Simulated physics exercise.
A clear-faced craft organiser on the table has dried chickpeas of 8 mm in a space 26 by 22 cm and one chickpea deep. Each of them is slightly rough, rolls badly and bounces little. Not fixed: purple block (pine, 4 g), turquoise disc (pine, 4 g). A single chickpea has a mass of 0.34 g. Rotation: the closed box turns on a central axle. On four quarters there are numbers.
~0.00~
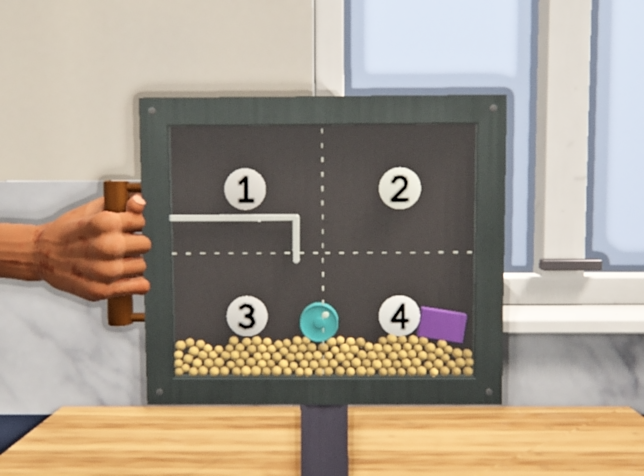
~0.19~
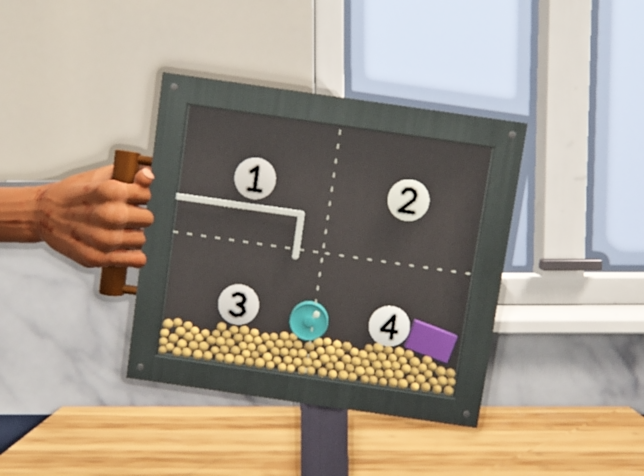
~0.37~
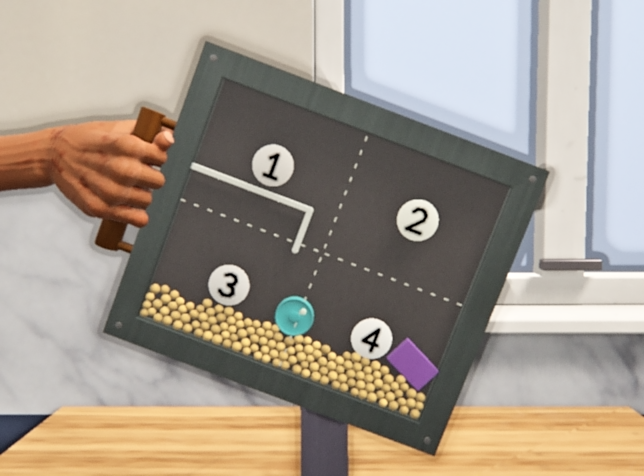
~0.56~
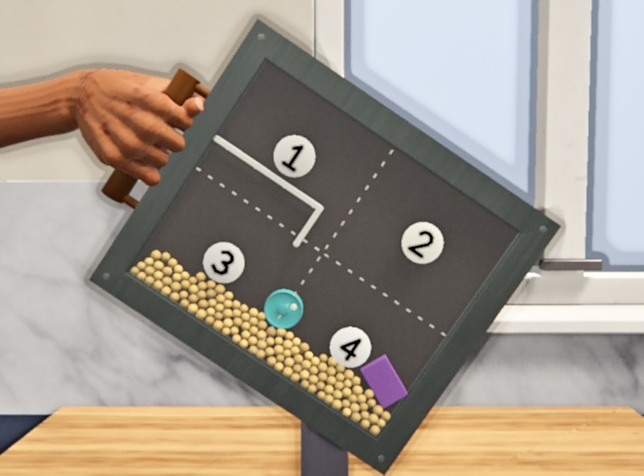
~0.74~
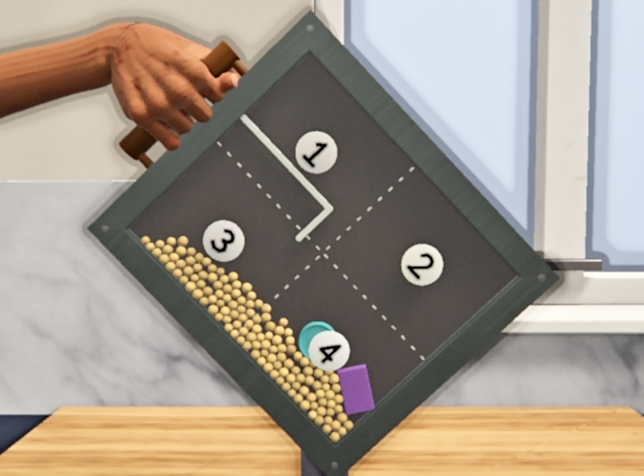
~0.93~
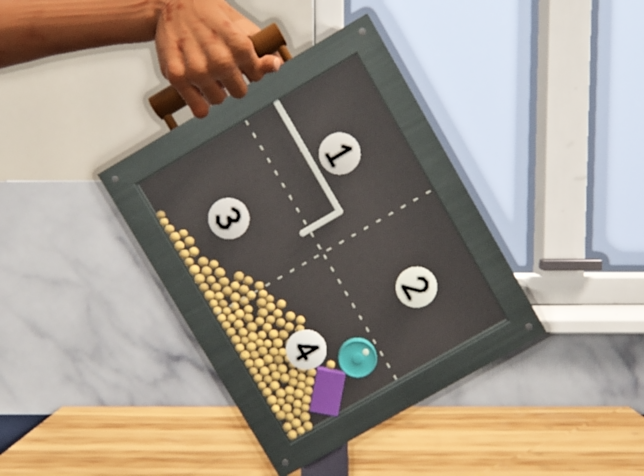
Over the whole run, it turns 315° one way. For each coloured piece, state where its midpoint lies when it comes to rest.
At rest, purple block at 1, turquoise disc at 1.
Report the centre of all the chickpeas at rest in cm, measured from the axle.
Left: About 8 cm; below: About 3 cm.
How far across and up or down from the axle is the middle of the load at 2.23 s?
Roughly 7 centimetres to the left and 8 centimetres below.
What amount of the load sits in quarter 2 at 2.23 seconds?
Around 80 percent of the load.
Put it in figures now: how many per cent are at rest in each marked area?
Quarter 1 70, quarter 2 0, quarter 3 30, quarter 4 0.
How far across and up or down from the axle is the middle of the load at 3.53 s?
Some 6 cm left and 7 cm below.
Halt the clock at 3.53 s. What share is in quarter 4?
It works out at roughly 0 %.
After 2.23 s, it stands 151° clockwise; the chickpeas' middle is 7 cm left of and 8 cm below the centre; no. 2, 80 %, no. 4, 20 %; purple block in no. 4; turquoise disc in no. 2.
After 3.53 s, it has come round 242° clockwise; the chickpeas' middle is 6 cm left of and 7 cm below the centre; no. 1, 75 %, no. 2, 25 %; purple block in no. 1; turquoise disc in no. 1.
After 4.64 s, it has come round 315° clockwise; the chickpeas' middle is 8 cm left of and 2 cm below the centre; no. 1, 80 %, no. 3, 20 %; purple block in no. 1; turquoise disc in no. 1.
Settled by 5.5 s, it has come round 315° clockwise; no. 1, 70 %, no. 2, 0 %, no. 3, 30 %, no. 4, 0 %; purple block in no. 1; turquoise disc in no. 1.
